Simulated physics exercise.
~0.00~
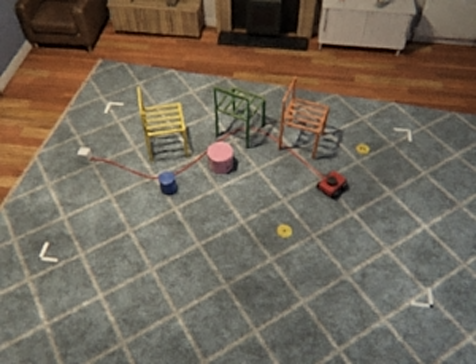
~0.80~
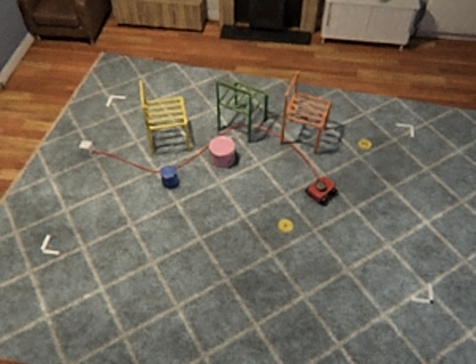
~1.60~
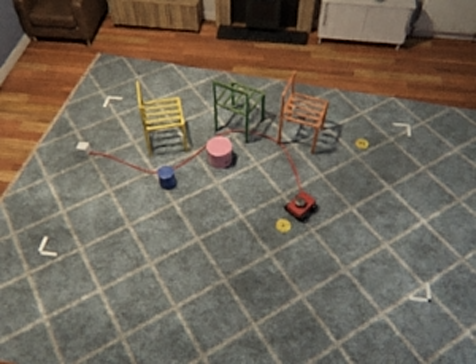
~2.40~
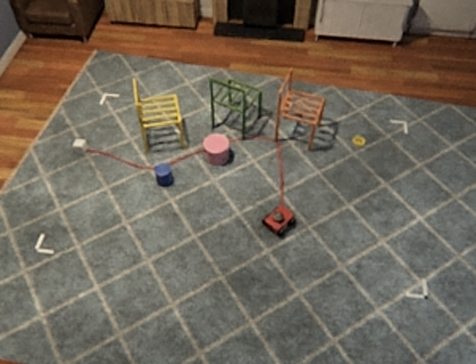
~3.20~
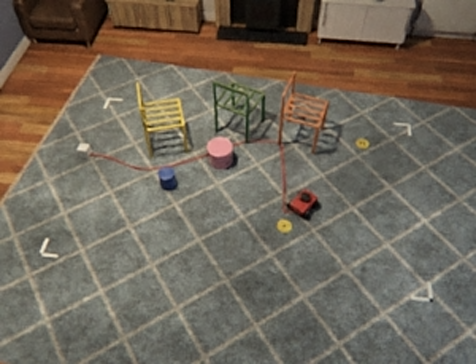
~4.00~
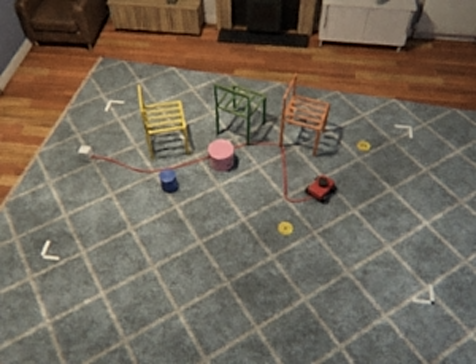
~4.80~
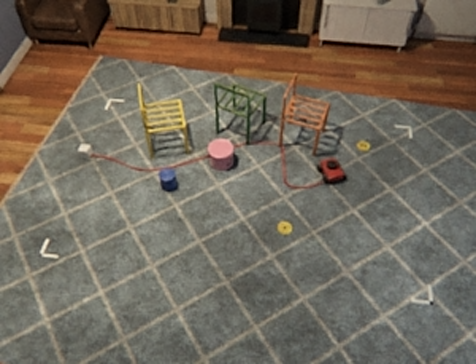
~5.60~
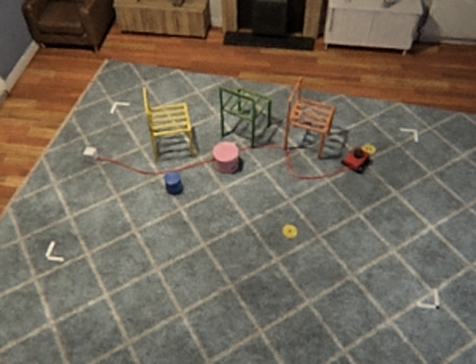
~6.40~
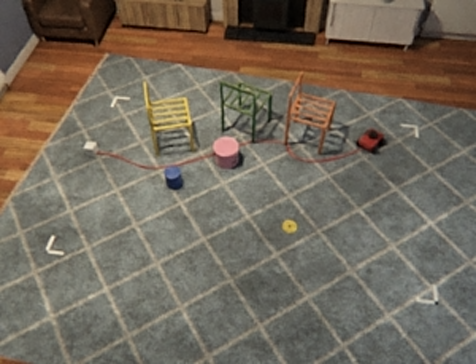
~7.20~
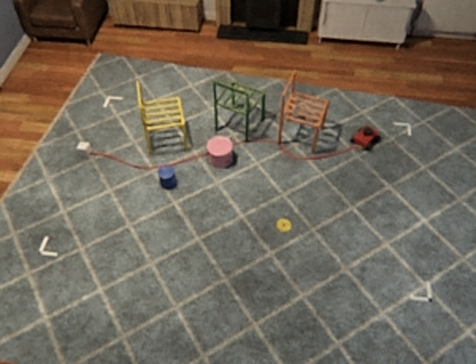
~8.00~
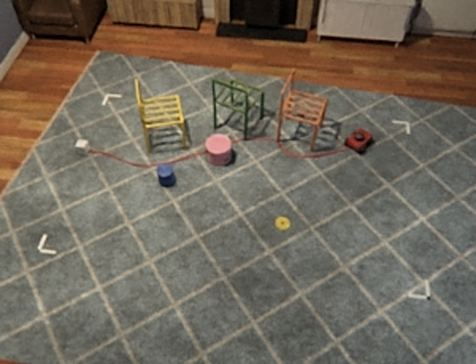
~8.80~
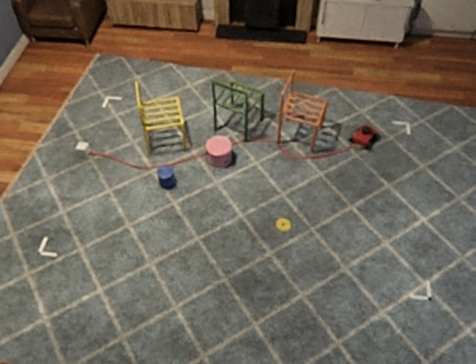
A small red cart trailing a red lead rolled down and left across the patterned rug to a yellow mark, then went back up and right past the chairs to another mark, where it stopped with the chairs, bucket and tub still in place.
